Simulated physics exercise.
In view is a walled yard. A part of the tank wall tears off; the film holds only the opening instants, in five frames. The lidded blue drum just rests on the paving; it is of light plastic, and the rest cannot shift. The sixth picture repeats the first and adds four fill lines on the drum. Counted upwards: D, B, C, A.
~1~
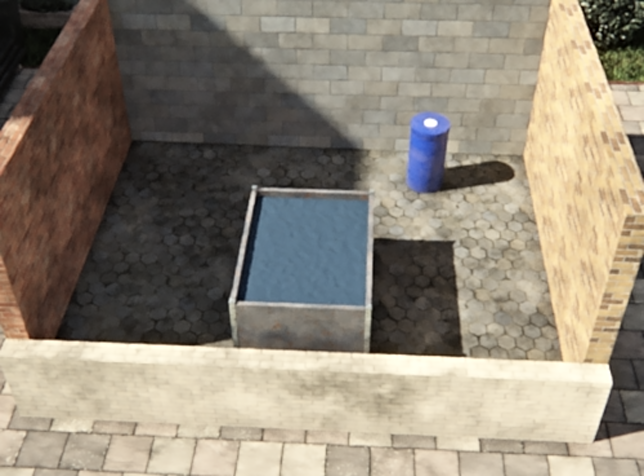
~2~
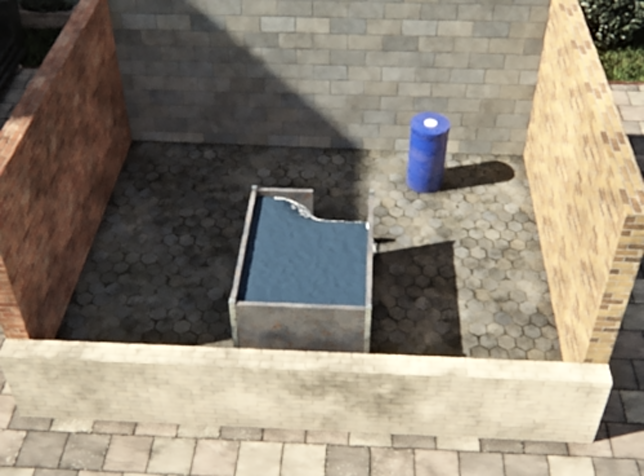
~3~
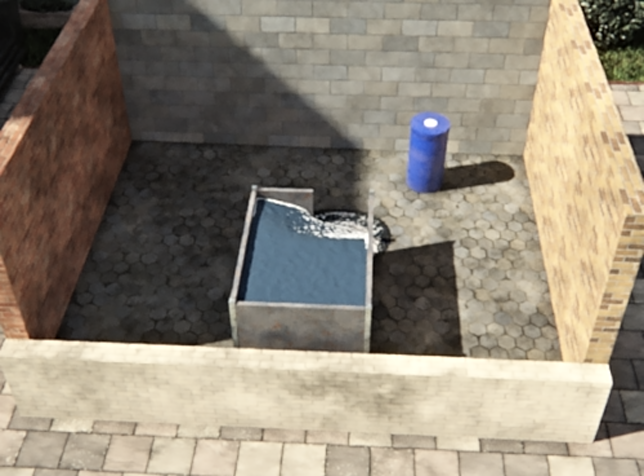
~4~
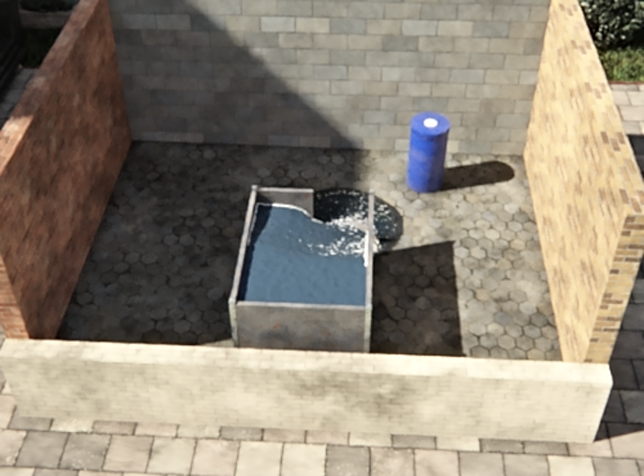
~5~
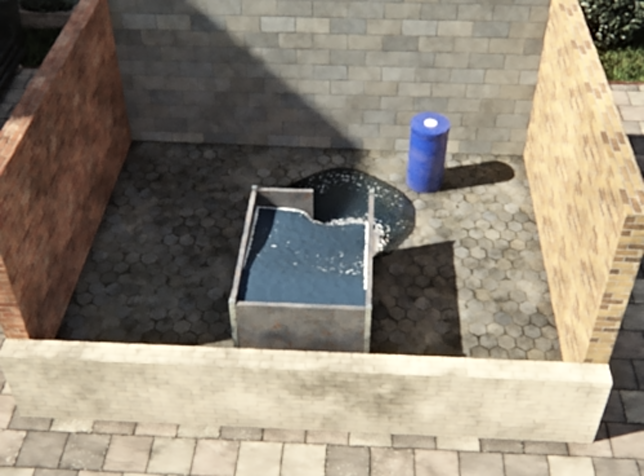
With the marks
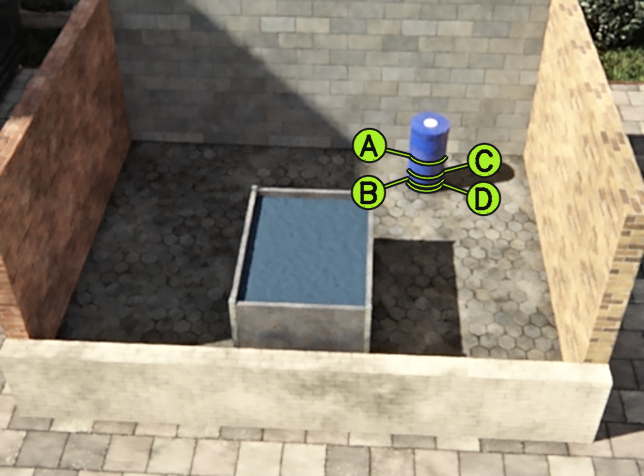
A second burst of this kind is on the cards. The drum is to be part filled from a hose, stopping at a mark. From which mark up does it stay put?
Choose A.
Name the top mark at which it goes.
It is C.
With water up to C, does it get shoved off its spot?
Yes, that goes wrong.
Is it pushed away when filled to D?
Yes, it does.
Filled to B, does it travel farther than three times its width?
Yes, clearly.
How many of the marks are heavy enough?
One of them.
On the marked copy, A at (428, 163); B at (426, 186); C at (426, 178); D at (425, 191); from the bottom up D, B, C, A.
Choosing A, it does not move.
Choosing B, it is pushed about 6 times its own width away.
Choosing C, it is pushed about twice its own width away.
Choosing D, it is pushed about 6 times its own width away.
